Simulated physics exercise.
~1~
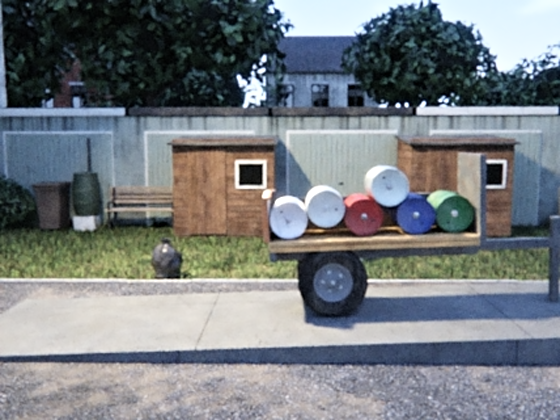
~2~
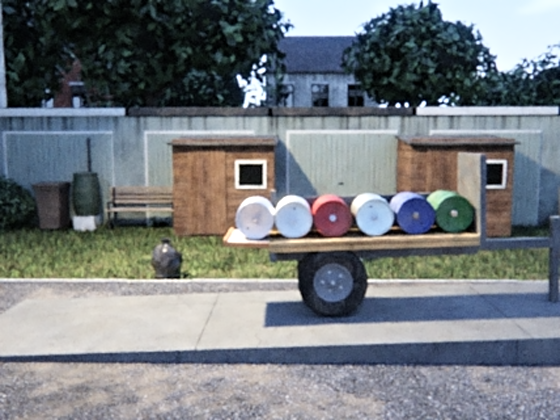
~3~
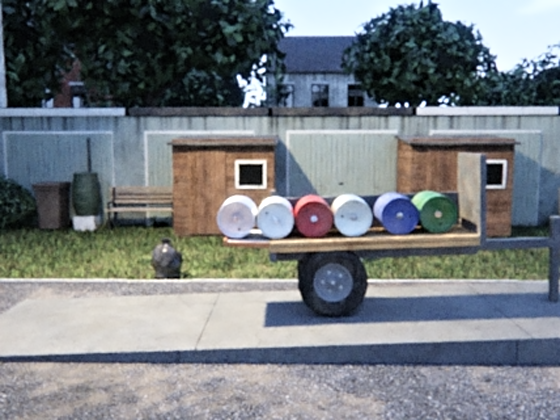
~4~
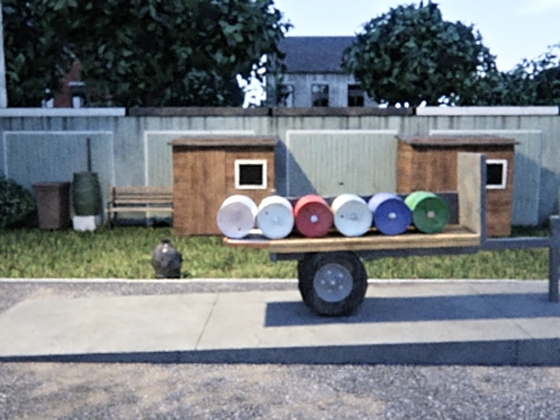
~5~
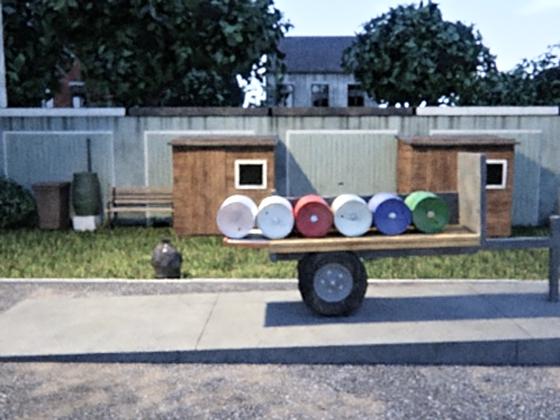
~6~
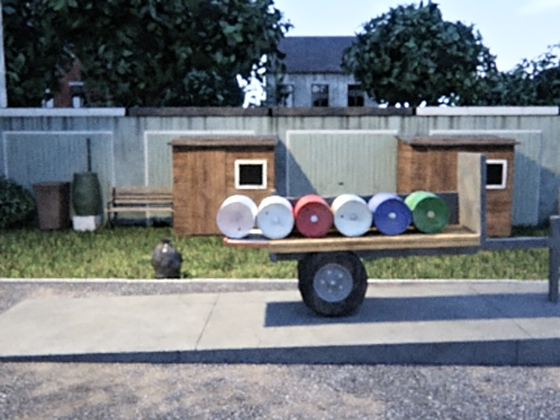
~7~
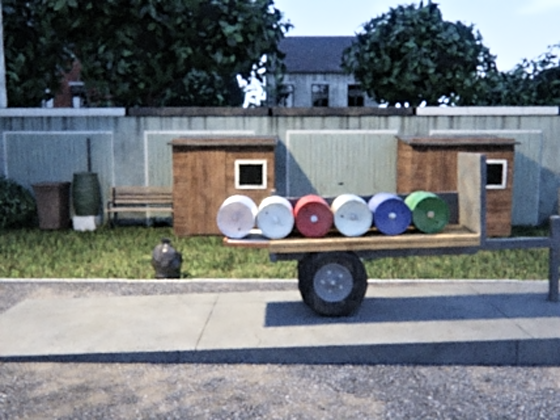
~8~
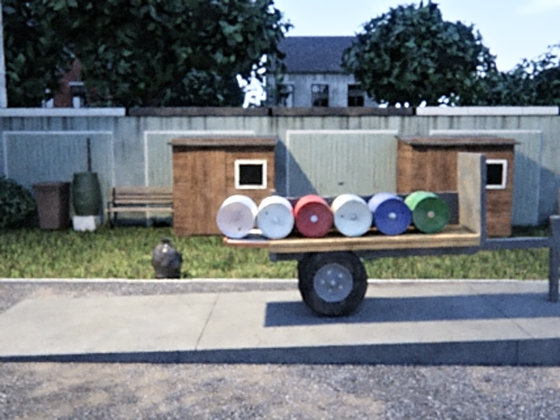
At the start, a wooden trailer stands on a paved strip before two sheds, loaded with white, red, blue and green kegs, one white keg resting on top of the others behind an upright tailgate on the left. The gate swings down to the left until it lies nearly level with the bed. The raised white keg drops into the row between the red and blue ones, while the red one rolls left. The blue and green kegs then roll a little left, closing up the row. Finally all six kegs sit still side by side, and none goes over the tailgate.
